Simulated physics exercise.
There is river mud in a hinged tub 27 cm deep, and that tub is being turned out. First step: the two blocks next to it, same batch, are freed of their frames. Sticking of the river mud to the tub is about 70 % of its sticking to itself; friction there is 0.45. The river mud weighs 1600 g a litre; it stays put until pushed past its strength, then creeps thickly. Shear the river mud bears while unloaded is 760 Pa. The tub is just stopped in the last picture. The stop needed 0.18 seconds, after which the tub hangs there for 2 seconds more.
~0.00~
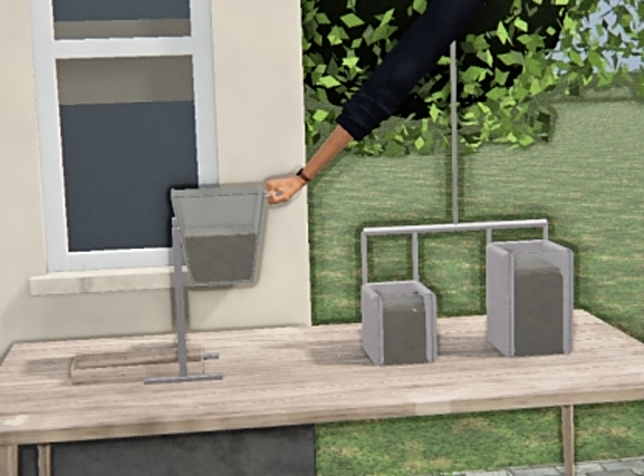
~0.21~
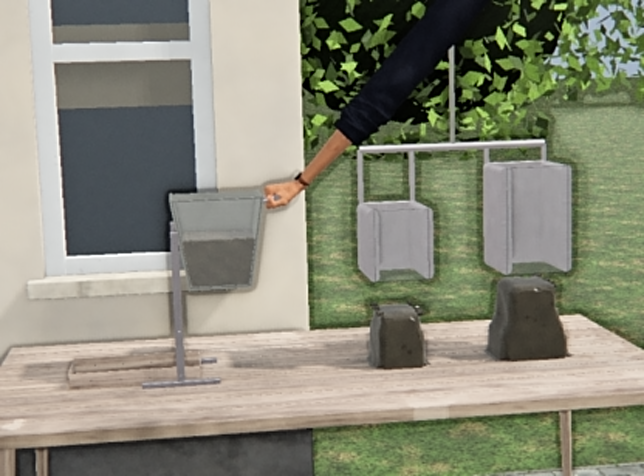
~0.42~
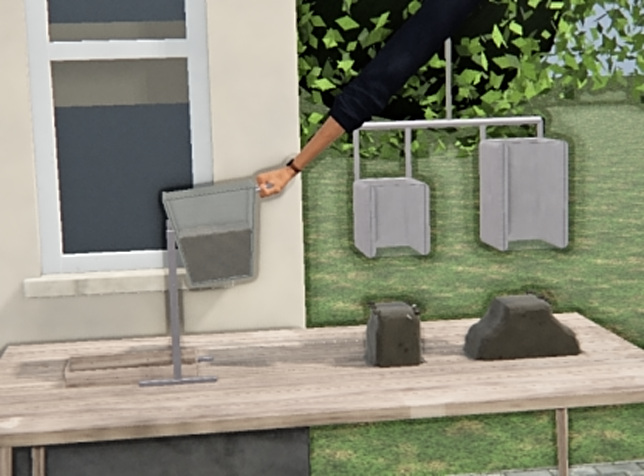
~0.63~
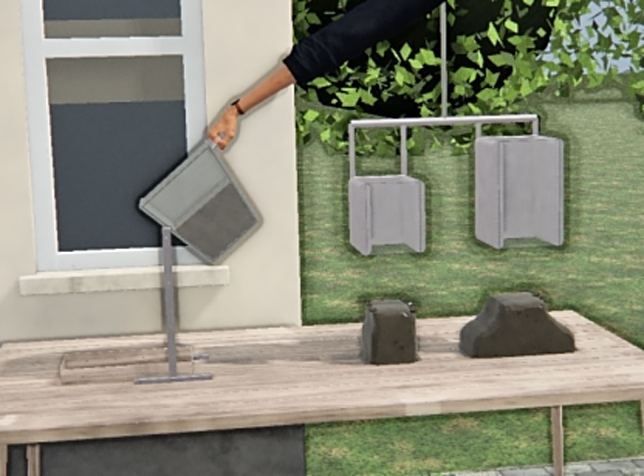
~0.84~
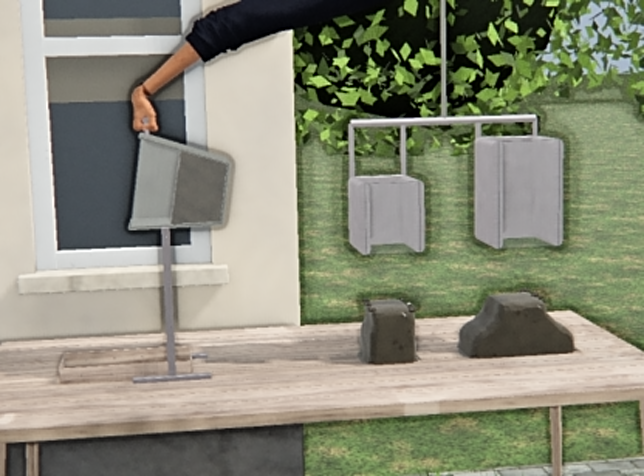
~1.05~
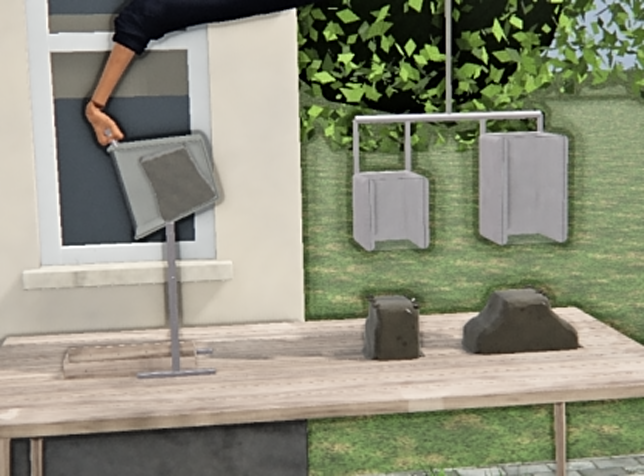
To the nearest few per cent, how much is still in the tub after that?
About 0 %.
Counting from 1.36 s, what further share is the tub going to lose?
I'd say close to 40 in a hundred.
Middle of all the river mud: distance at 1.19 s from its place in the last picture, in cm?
Around 8 cm.
After 1.19 s, the tub is at 104 degrees and holds 99 %.
After 1.36 s, the tub is at 104 degrees and holds 38 %.
After 1.53 s, the tub is at 104 degrees and holds 0 %.
After 1.70 s, the tub is at 104 degrees and holds 0 %.
After 3.05 s, at the end, the tub is at 104 degrees and holds 0 %.
